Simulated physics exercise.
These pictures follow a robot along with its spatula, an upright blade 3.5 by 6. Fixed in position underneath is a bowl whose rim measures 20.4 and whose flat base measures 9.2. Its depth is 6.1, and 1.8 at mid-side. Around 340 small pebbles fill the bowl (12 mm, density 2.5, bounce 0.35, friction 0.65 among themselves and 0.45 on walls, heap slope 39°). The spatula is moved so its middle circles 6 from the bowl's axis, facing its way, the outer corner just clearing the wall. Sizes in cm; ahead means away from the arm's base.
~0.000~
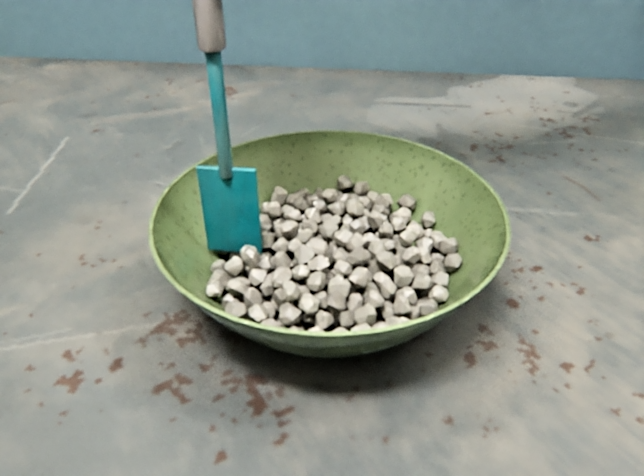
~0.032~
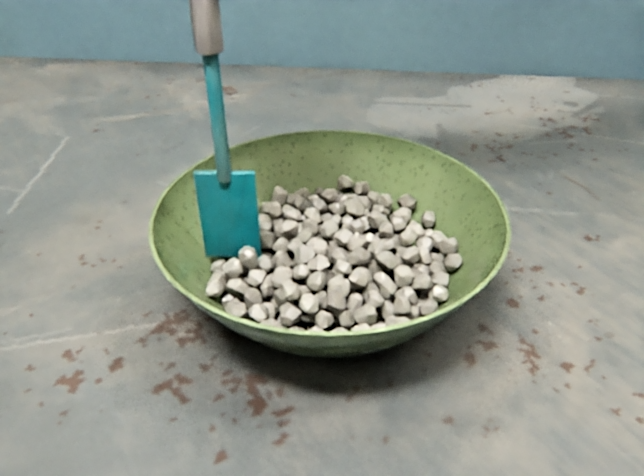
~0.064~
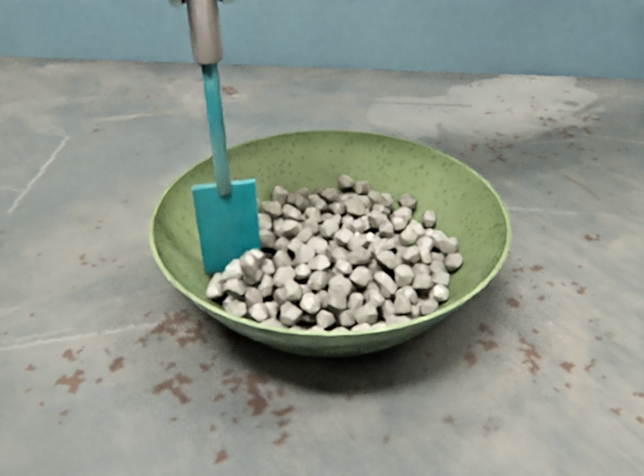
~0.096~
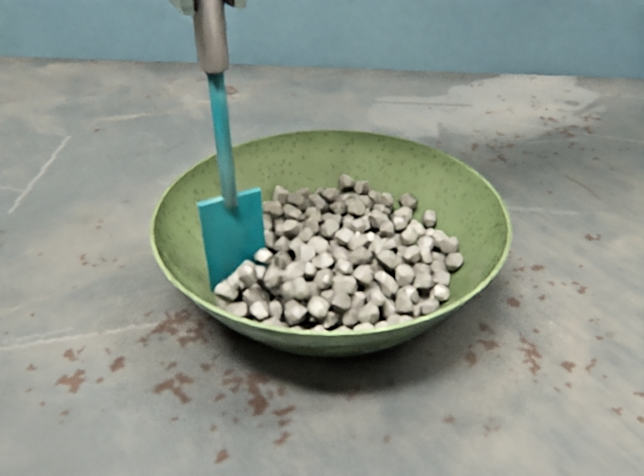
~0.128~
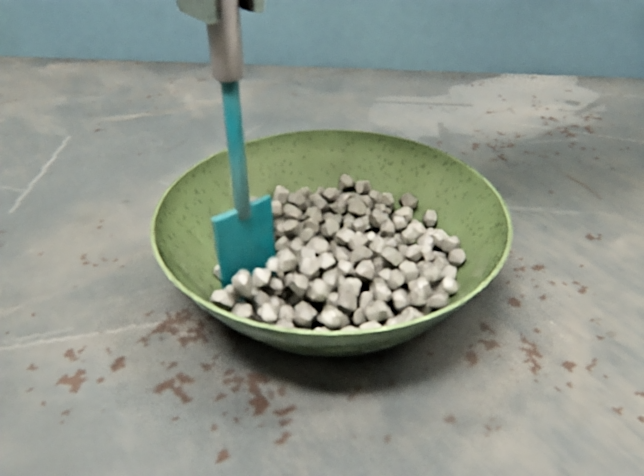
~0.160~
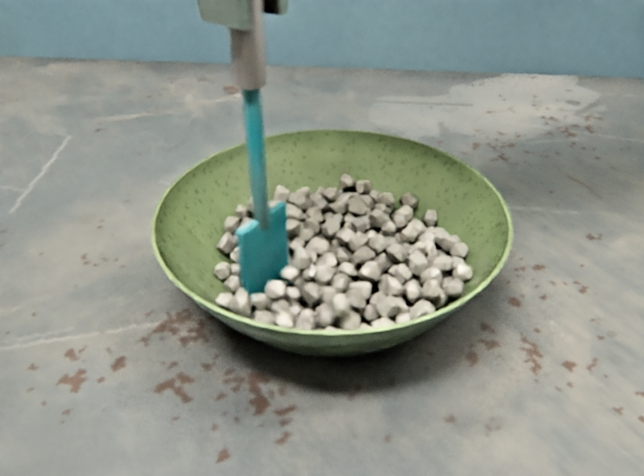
The clip opens with a teal spatula held upright by a robot arm at the left side of a green bowl of small gray pebbles. The arm sweeps the blade toward the viewer along the bowl's left side, then curves it rightward through the near-left pebbles, nudging some aside as the blade turns.
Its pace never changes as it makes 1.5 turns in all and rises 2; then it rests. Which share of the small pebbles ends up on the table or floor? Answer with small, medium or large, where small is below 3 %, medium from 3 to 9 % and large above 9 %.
It is medium.
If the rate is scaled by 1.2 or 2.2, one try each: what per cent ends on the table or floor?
First try close to 5, second close to 20, in per cent.
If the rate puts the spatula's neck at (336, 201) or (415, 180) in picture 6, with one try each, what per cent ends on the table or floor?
Close to 10 and 25 in a hundred.
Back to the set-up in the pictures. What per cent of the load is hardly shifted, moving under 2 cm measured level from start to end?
Result: Close to 40 per cent of the load.
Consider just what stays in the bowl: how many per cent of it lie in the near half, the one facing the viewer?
About 50 %.
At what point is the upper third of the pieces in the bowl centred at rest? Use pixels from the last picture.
The centre sits around (326, 250) in the last picture.
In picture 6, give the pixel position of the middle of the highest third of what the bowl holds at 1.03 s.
I'd point to about (320, 254).
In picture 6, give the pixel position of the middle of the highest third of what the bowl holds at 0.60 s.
Around pixel (335, 189).
After 0.60 s, 249° round, highest piece 8 above the table; 322 in the bowl, 10 on the table or floor, 3 in flight or on the tool.
After 1.03 s, 77° round, highest piece 7 above the table; 316 in the bowl, 19 on the table or floor.
After 1.45 s, 180° round, highest piece 7 above the table; 316 in the bowl, 19 on the table or floor.
After 2.15 s, 180° round, highest piece 7 above the table; 316 in the bowl, 19 on the table or floor.
At rest, 316 in the bowl, 19 on the table or floor. That is 6 % on the table or floor.
